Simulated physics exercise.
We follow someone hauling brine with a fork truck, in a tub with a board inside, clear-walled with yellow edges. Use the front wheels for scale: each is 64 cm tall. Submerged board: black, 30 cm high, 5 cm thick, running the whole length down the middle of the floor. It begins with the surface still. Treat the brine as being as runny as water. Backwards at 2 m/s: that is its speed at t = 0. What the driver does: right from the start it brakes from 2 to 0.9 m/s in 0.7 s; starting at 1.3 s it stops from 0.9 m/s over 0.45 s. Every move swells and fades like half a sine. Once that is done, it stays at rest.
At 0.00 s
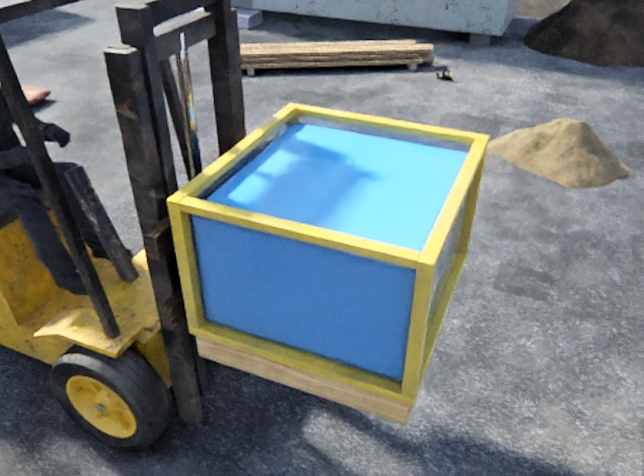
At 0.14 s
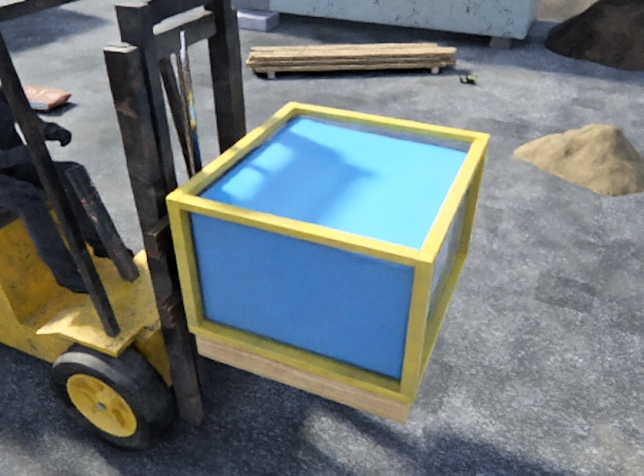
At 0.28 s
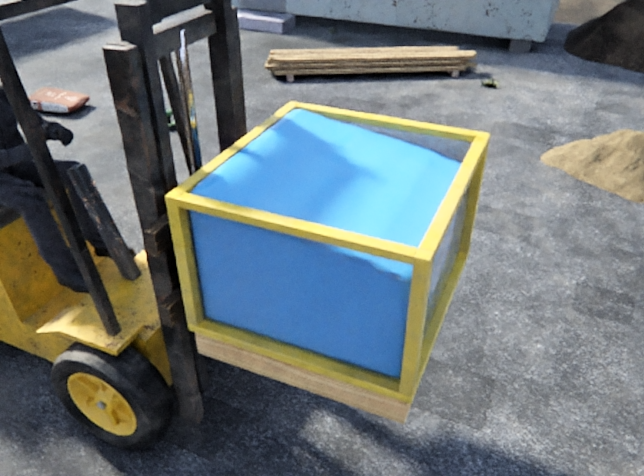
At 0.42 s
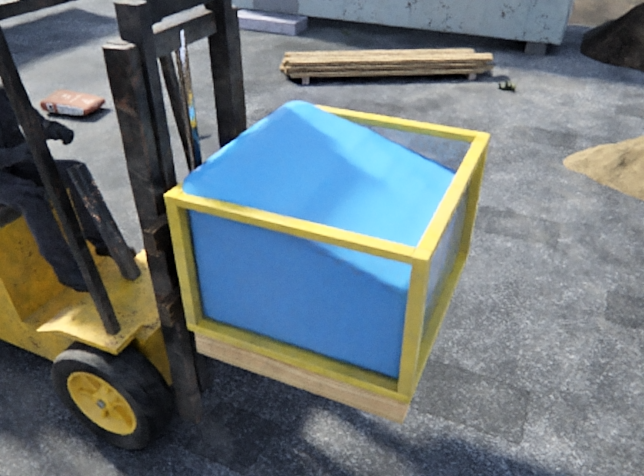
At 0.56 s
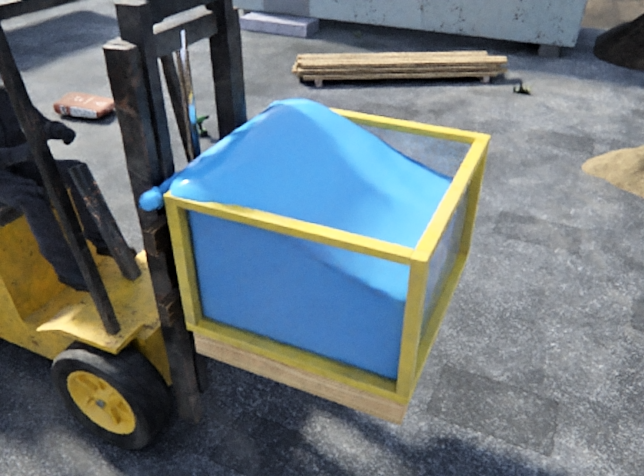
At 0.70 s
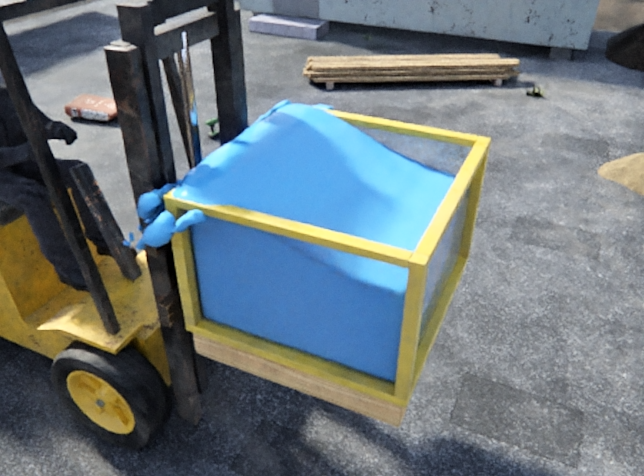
A clear-walled tub with yellow edges, full of bright blue liquid, rides on a yellow forklift at left, seen from above in a grey paved yard. Stacked planks, a sand pile and a pale block lie behind, and the driver is partly visible. The liquid starts level, then heaps up towards the forklift and slops over that side, while the background slides right and the tub stays centred.
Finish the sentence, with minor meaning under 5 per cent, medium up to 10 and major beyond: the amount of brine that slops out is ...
... major.
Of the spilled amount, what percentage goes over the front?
Roughly 10 percent.
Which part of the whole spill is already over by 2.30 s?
About 90 %.
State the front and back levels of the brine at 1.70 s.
Some 32 cm in front and some 72 cm behind.
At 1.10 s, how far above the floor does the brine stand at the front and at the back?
Front: 66 cm; back: 42 cm.
After 1.10 s it stands 42 cm high behind and 65 cm in front; 3 per cent has gone over the back.
After 1.70 s it stands 71 cm high behind and 33 cm in front; 4 per cent has gone over the back.
After 2.30 s it stands 34 cm high behind and 65 cm in front; 12 per cent has gone over the back.
After 4.74 s 14 per cent has gone over the back, 57 of 400 litres.
